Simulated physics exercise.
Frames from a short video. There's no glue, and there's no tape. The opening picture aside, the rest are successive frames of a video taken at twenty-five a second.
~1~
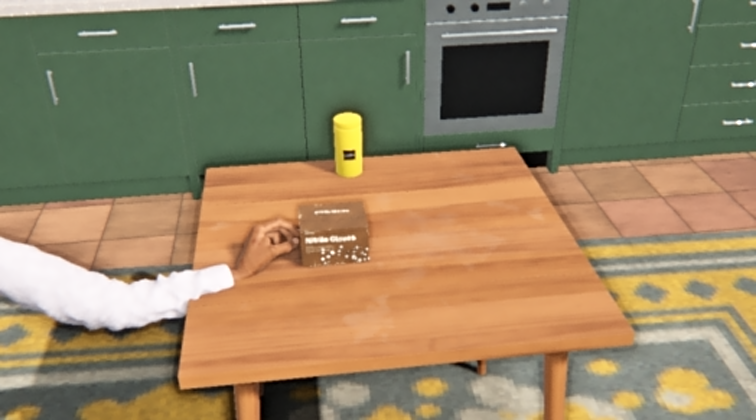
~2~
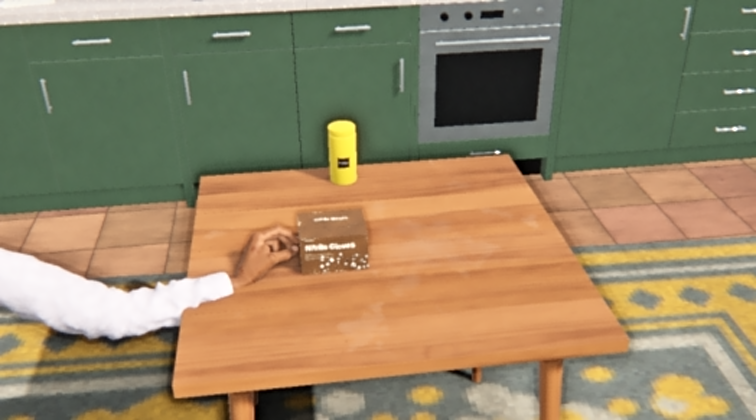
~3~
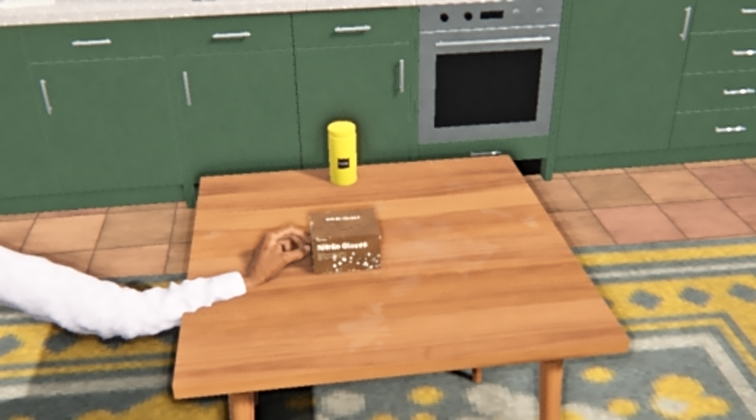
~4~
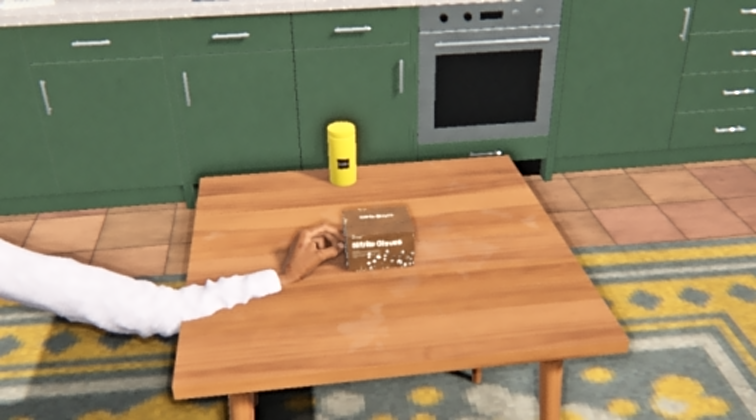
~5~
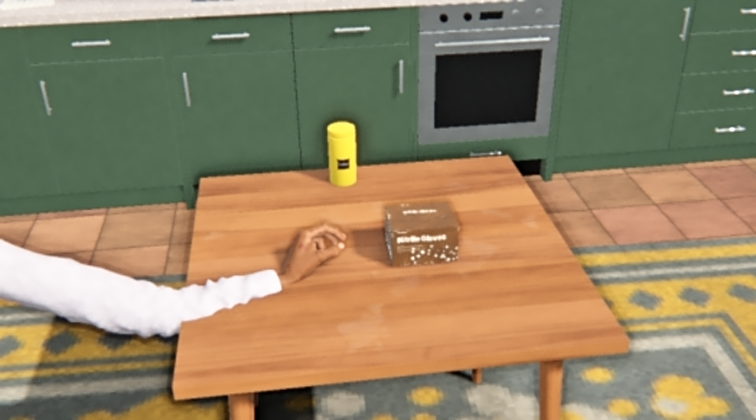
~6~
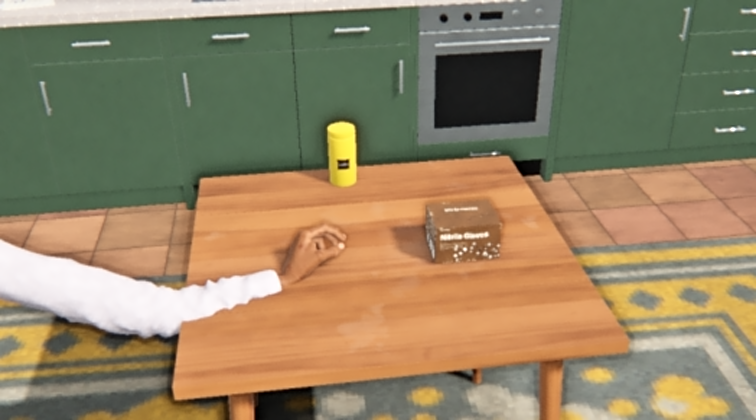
The footage shows a hand in a white sleeve pushing a brown box rightward across a wooden table, past a yellow container; the hand then stays still while the box slides farther right, away from it.
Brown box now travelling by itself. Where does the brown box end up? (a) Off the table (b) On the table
Answer: A.
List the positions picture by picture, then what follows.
In the first picture, under the hand; brown box (333, 234).
In the second picture, under the hand; brown box (332, 241).
In the third picture, under the hand; brown box (344, 241).
In the fourth picture, brown box (378, 238).
In the fifth picture, brown box (421, 234) displaced about its own width.
In the sixth picture, brown box (462, 231) displaced about its own width.
Then, 0.10 s past the last view, brown box displaced well along near (557, 222).
Then, 0.30 s past the last view, brown box now off the table.
Then, 0.50 s past the last view, things are still on the move.
Then, 0.70 s past the last view, as before.
Finally, off the table, brown box.
